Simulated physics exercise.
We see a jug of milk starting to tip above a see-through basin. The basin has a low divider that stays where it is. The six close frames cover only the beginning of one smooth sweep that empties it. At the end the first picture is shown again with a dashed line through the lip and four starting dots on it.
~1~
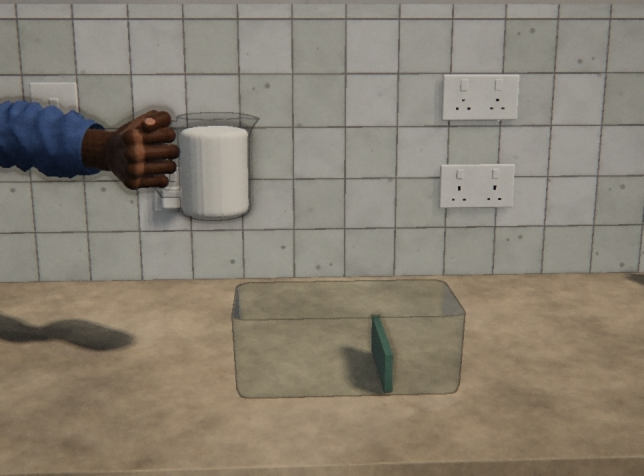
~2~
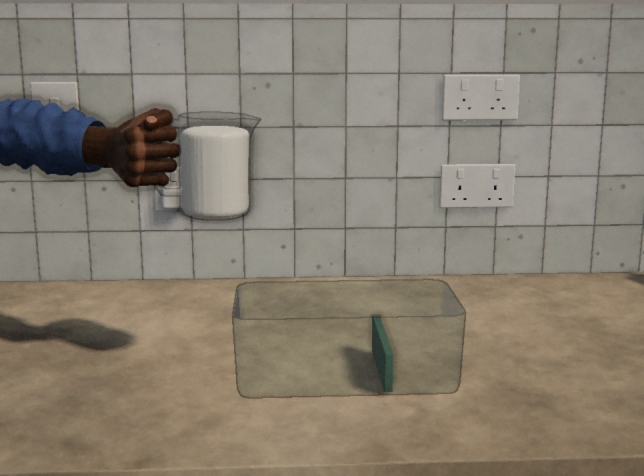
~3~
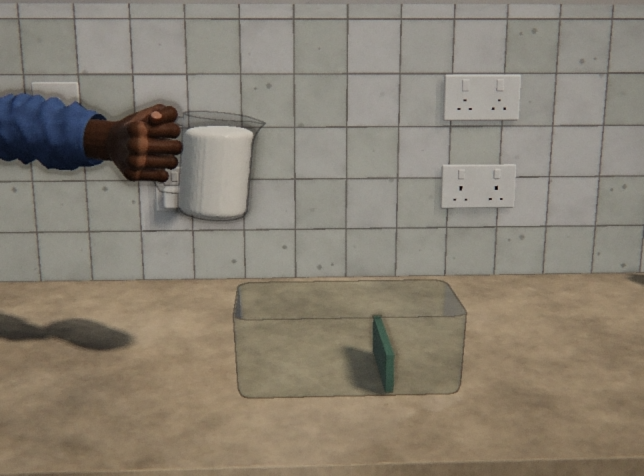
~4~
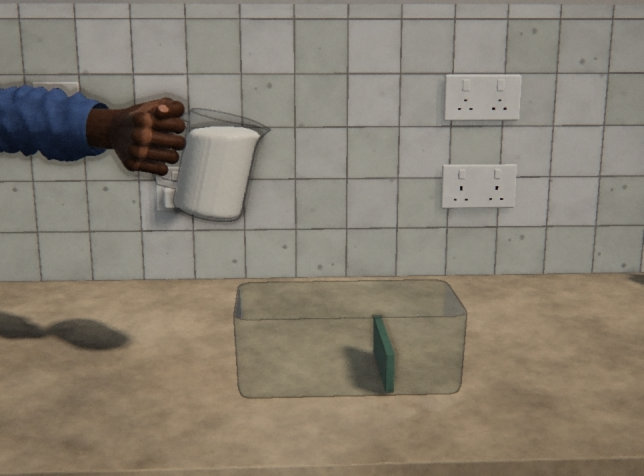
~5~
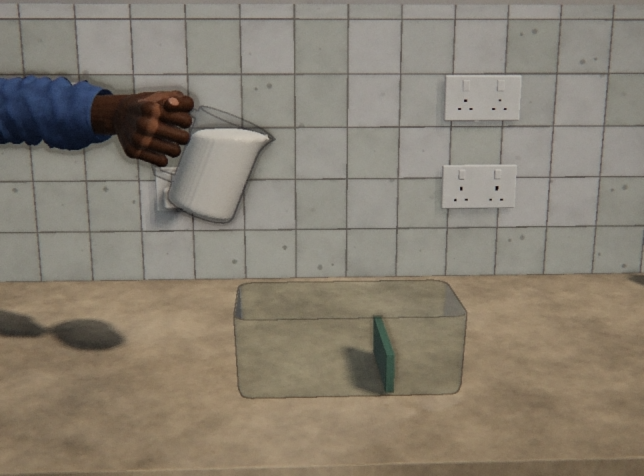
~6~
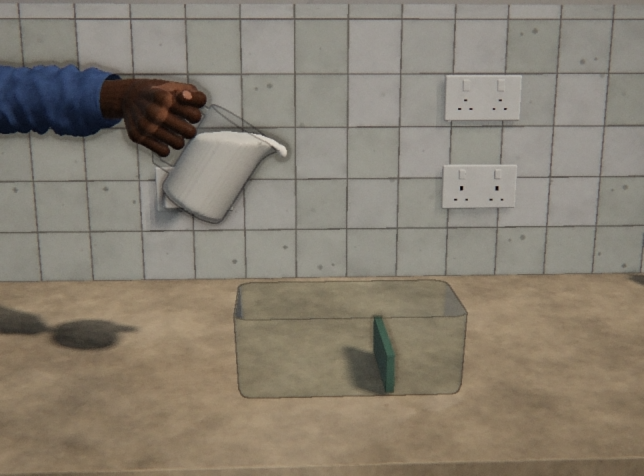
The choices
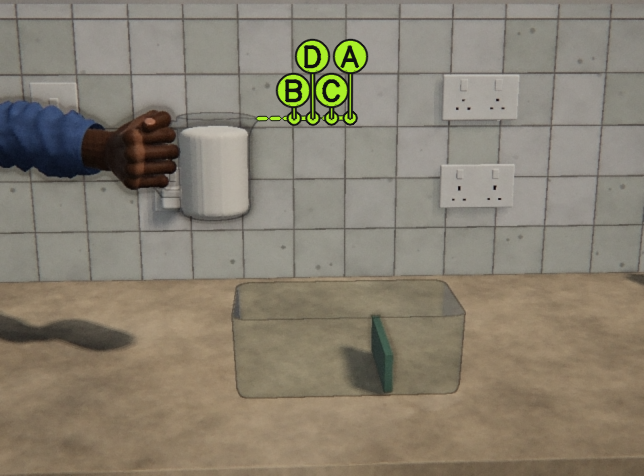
A hand tilts a jug of milk rightward above a clear basin until milk reaches the lip.
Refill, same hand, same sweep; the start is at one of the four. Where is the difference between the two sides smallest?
D.
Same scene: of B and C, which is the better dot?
The answer is C.
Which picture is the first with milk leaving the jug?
Picture 6.
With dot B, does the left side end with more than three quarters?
Yes.
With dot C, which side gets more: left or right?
The right side.
In lime, A at (350, 118); B at (294, 118); C at (331, 118); D at (312, 118).
For dot A, about 20 % ends left of the wall and 73 % right of it; 7 % is lost outside.
For dot B, about 88 % ends left of the wall and 5 % right of it; 7 % is lost outside.
For dot C, about 24 % ends left of the wall and 73 % right of it; 4 % is lost outside.
For dot D, about 52 % ends left of the wall and 46 % right of it.
